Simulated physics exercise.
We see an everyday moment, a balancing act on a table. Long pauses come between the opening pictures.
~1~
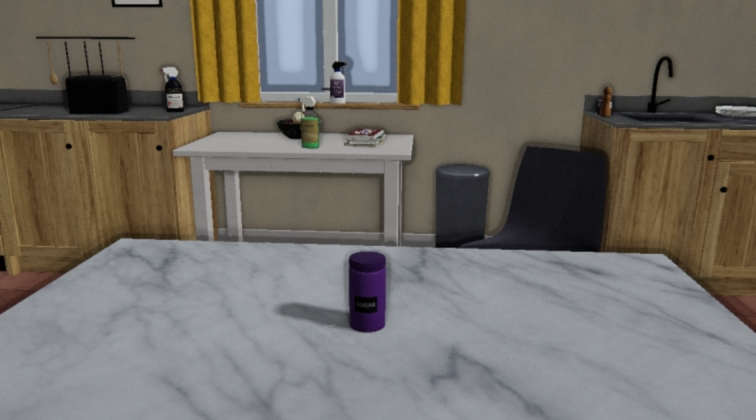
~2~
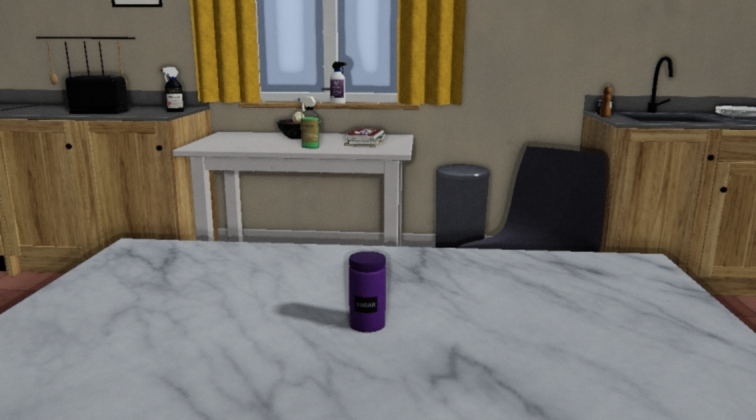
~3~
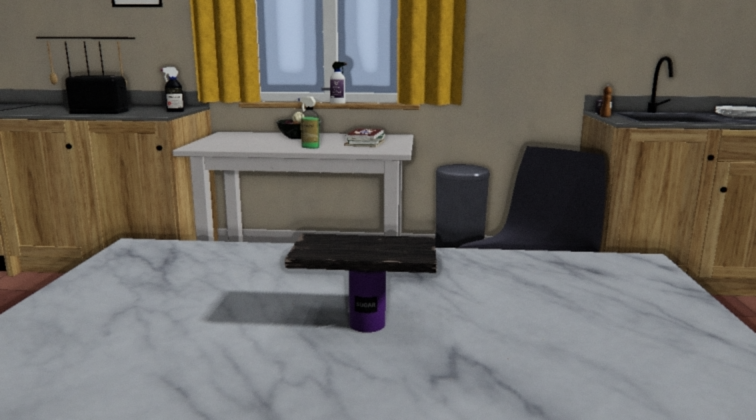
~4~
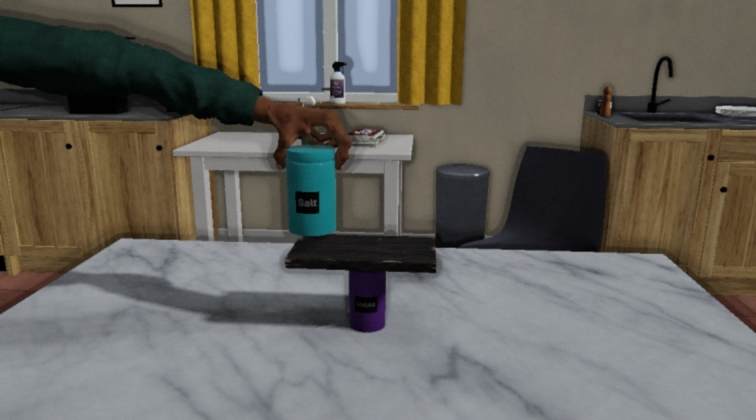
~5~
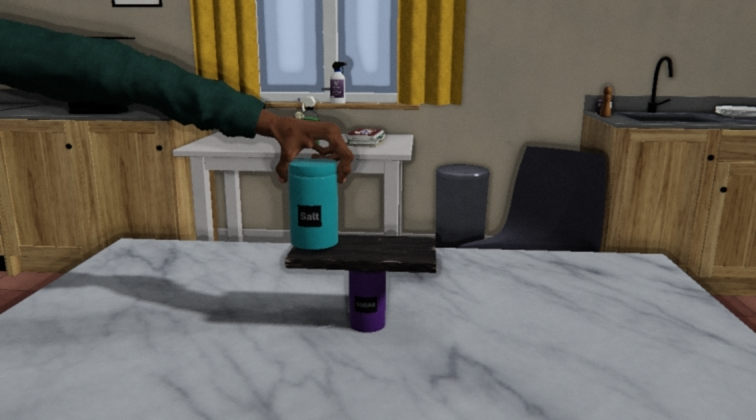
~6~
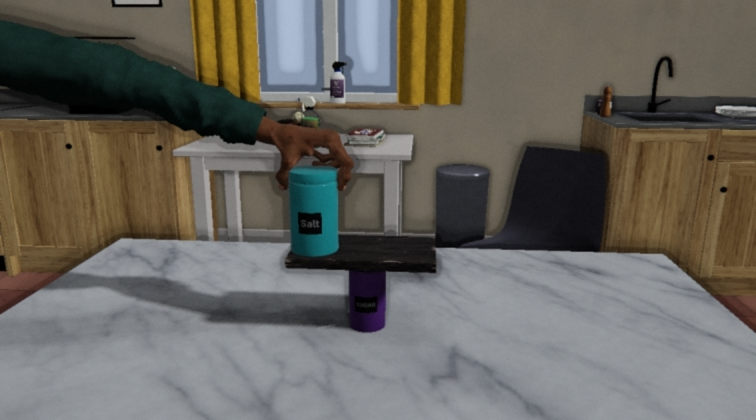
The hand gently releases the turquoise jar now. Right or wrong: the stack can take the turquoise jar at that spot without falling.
Wrong.
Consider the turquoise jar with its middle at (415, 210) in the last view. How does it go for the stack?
The stack then collapses.
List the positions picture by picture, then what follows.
The last thing is not in view yet, in the first picture.
The last thing is not in view yet, in the second picture.
The last thing is not in view yet; black board (364, 252), in the third picture.
Coming down; turquoise jar (312, 189); black board (364, 252), in the fourth picture.
Coming down; turquoise jar (314, 202); black board (364, 252), in the fifth picture.
Set down, still held; turquoise jar (314, 210); black board (364, 252), in the sixth picture.
Then, 0.40 s past the last view, turquoise jar now fallen; black board rocked 57° from its first pose.
Then, 0.70 s past the last view, black board on its side.
Finally, fallen, black board and turquoise jar; purple jar still in place. The stack loses its balance.
